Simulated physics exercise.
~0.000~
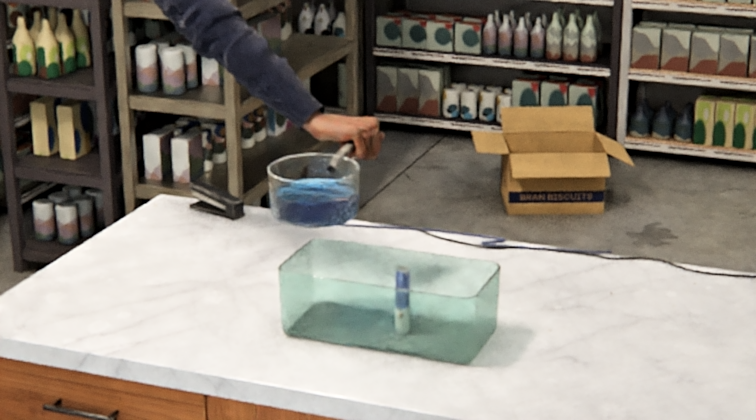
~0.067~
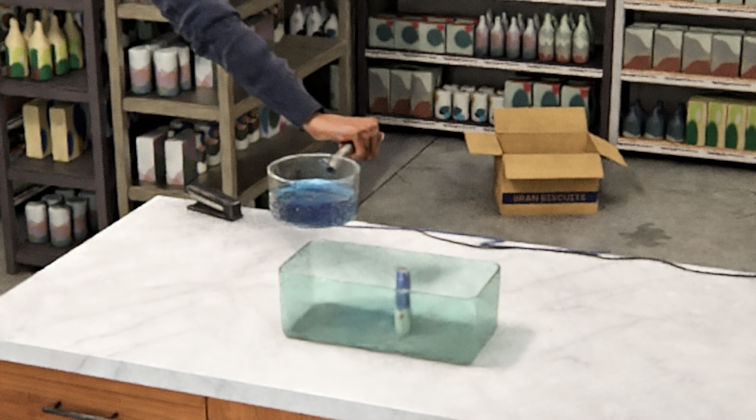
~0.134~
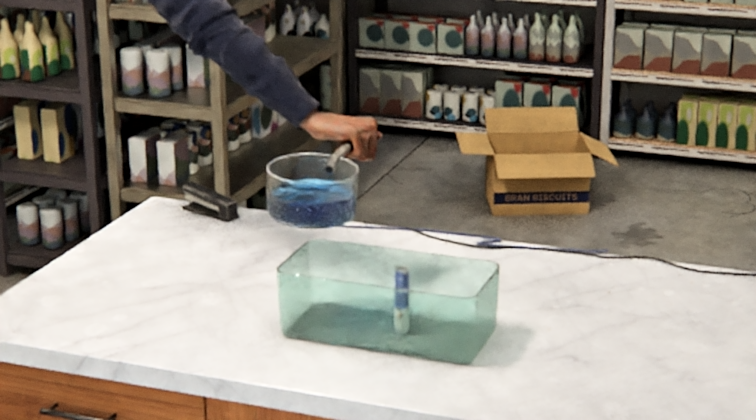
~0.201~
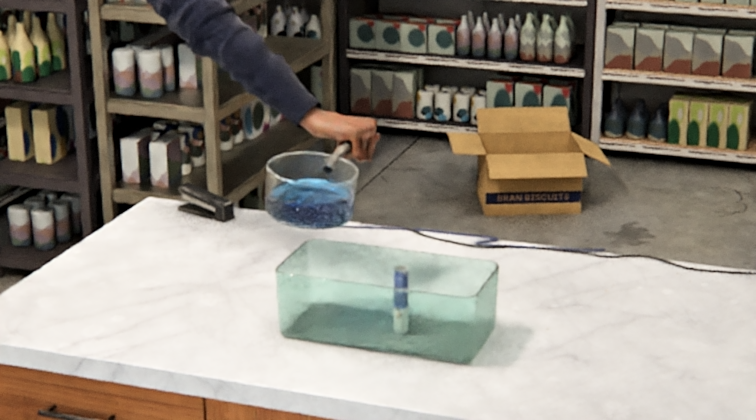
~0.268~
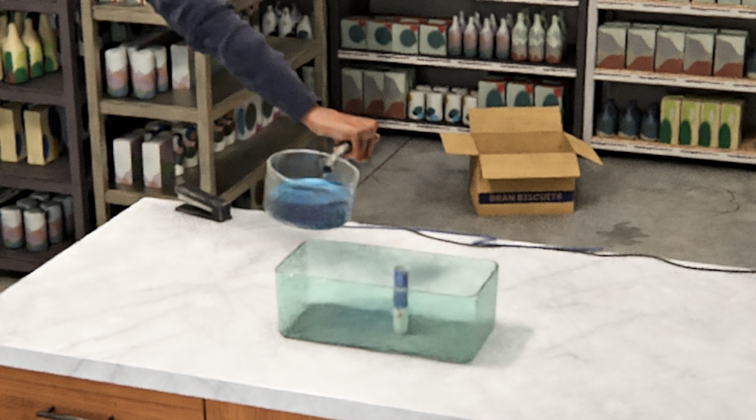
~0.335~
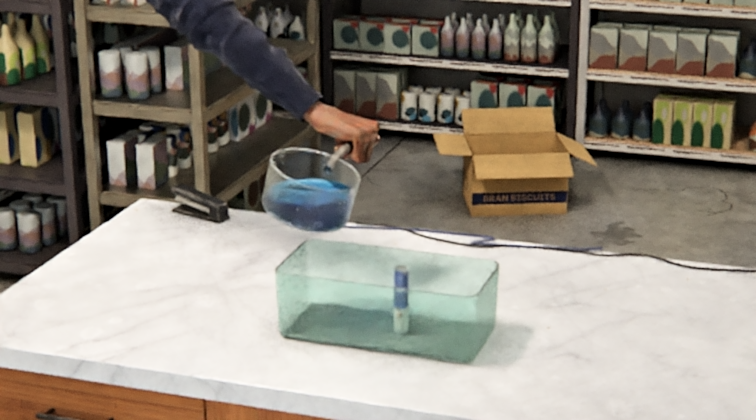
A small clear pot of blue water is held by a dark-sleeved arm above a white marbled counter in a shop, seen from slightly above. Below it sits a greenish glass basin holding a blue-and-white tin, with a black stapler to the left and an open cardboard box and stocked shelves behind. The hand slowly tilts the pot rightward, gradually quickening, as the camera drifts slightly left.
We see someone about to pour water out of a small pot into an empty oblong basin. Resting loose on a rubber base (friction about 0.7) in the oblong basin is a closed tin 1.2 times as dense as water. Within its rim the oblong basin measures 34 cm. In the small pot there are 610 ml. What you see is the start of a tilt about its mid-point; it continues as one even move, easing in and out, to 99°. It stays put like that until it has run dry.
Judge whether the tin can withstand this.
It stays vertical.
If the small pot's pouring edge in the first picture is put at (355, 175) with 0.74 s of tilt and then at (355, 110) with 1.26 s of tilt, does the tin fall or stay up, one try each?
In the first try it remains standing; in the second it comes down.
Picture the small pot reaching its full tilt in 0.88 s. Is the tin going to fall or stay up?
The tin stays on its base.
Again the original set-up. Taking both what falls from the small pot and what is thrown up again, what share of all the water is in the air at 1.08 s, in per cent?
Near 12 percent.
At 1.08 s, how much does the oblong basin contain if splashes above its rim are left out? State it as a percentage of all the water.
Reading: Approx. 66 %.
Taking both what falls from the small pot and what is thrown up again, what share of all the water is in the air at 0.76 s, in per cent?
22 %.
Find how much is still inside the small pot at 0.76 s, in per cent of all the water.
Roughly 74 per cent.
By 0.76 s the tilt is 66° and 74 per cent is still to pour; the tin stands where it began.
By 1.08 s the tilt is 94° and 22 per cent is still to pour; the tin stands where it began.
By 1.40 s the tilt is 99° and 3 per cent is still to pour; the tin stands where it began.
By 1.76 s the tilt is 99° and 0 per cent is still to pour; the tin stands where it began.
At rest the tin stands where it began.
